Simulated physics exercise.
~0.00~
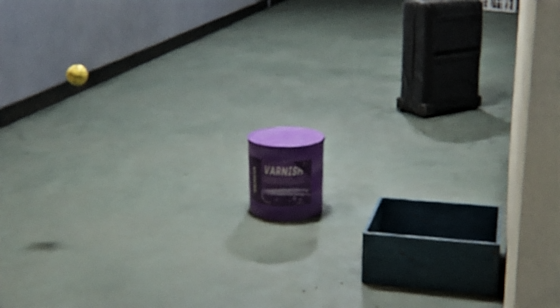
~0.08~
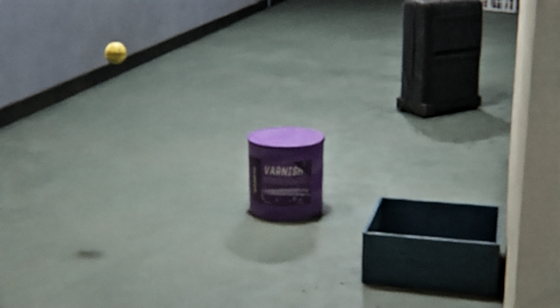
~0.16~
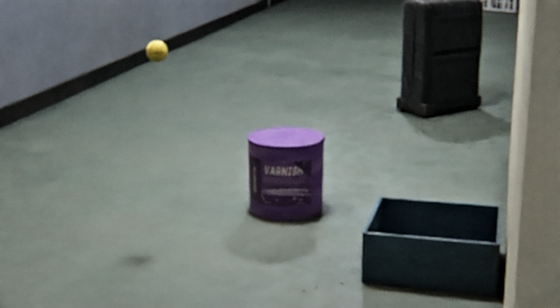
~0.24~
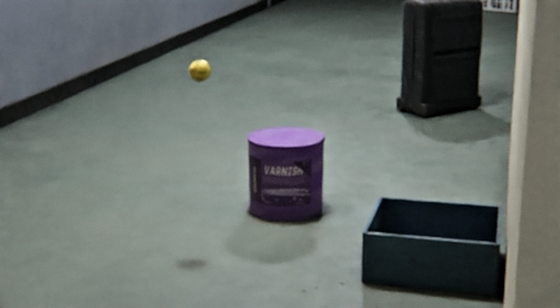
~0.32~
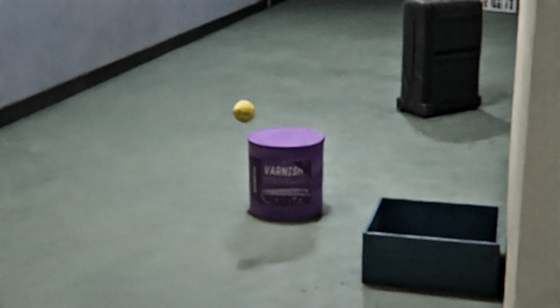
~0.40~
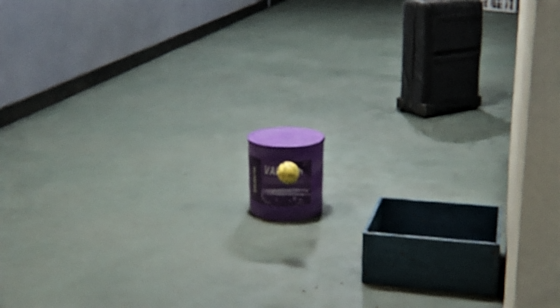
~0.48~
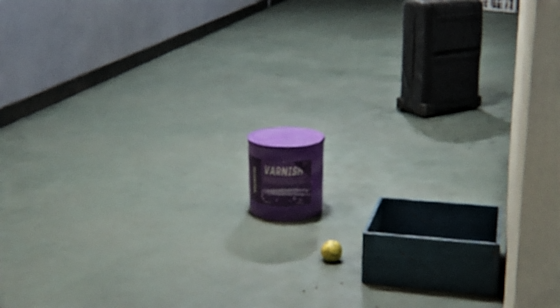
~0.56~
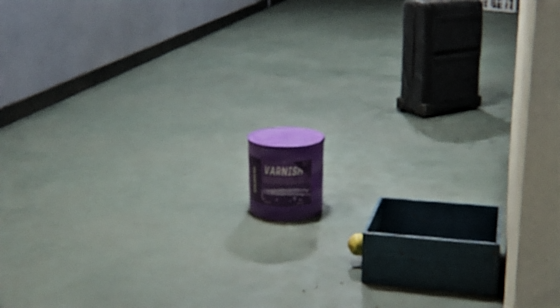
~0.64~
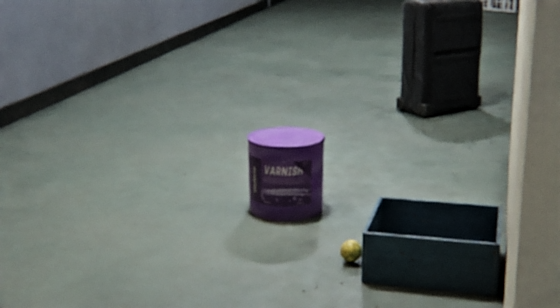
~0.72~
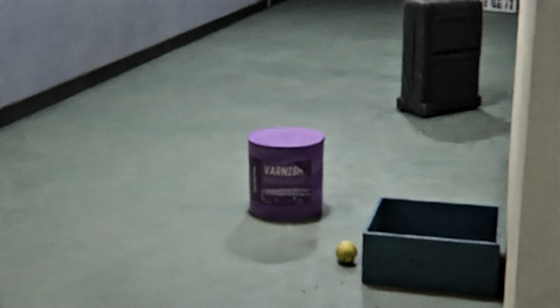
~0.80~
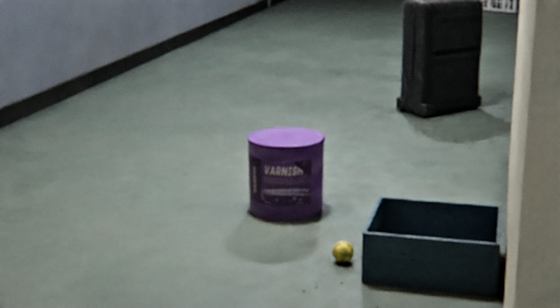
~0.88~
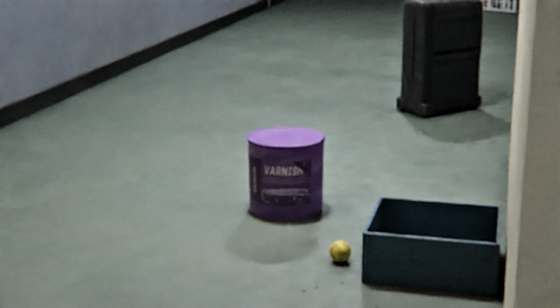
To begin with, a small yellow ball is in the air at the left of a grey-floored room, where a purple pail stands near the middle and a dark open box sits at the lower right. The ball rises a little as it flies right, then arcs over and drops. It passes in front of the pail without disturbing it and comes down near the floor just short of the box. Continuing right, it hits the box's left side and rebounds slightly. Finally it creeps a short way left and ends on the floor outside the box.
